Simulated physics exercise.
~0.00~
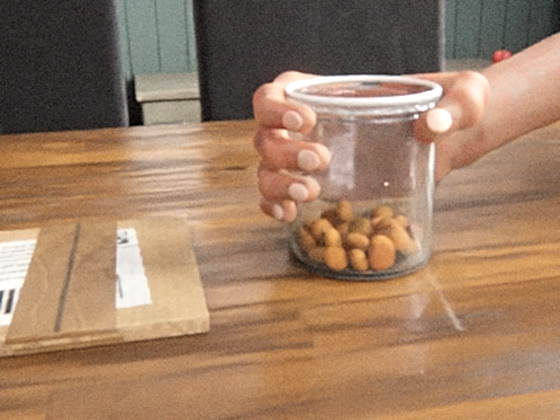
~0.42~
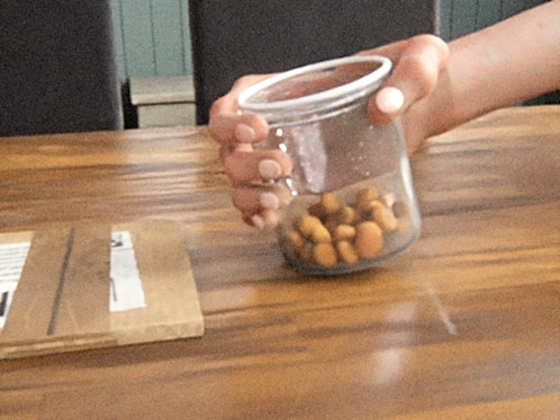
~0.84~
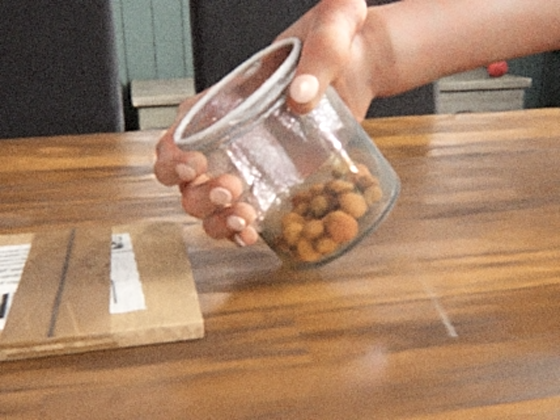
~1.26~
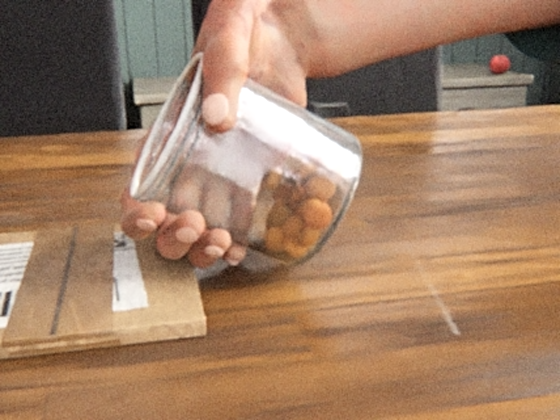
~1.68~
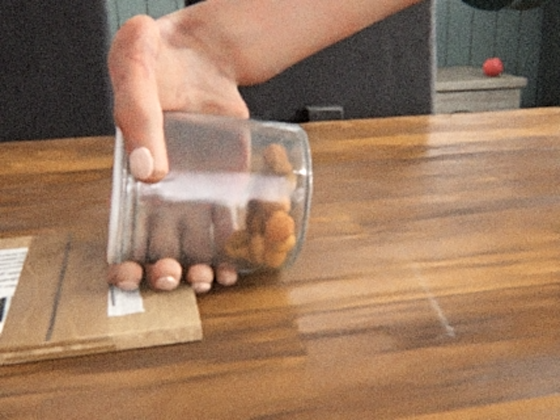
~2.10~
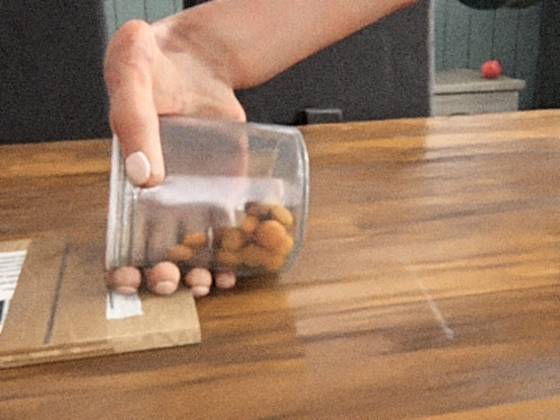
To begin with, a hand holds an open, see-through jar upright on a wooden table, with a small heap of orange-brown pieces at the bottom and a flat cardboard box to the left. The hand tips the jar to the left, and the pieces gather toward its base. As it leans further, the jar moves left until it is almost on its side above the box's edge. The hand then lowers it so its rim end rests on the box. The pieces slide and spread along the lower side, but all of them stay inside the jar.
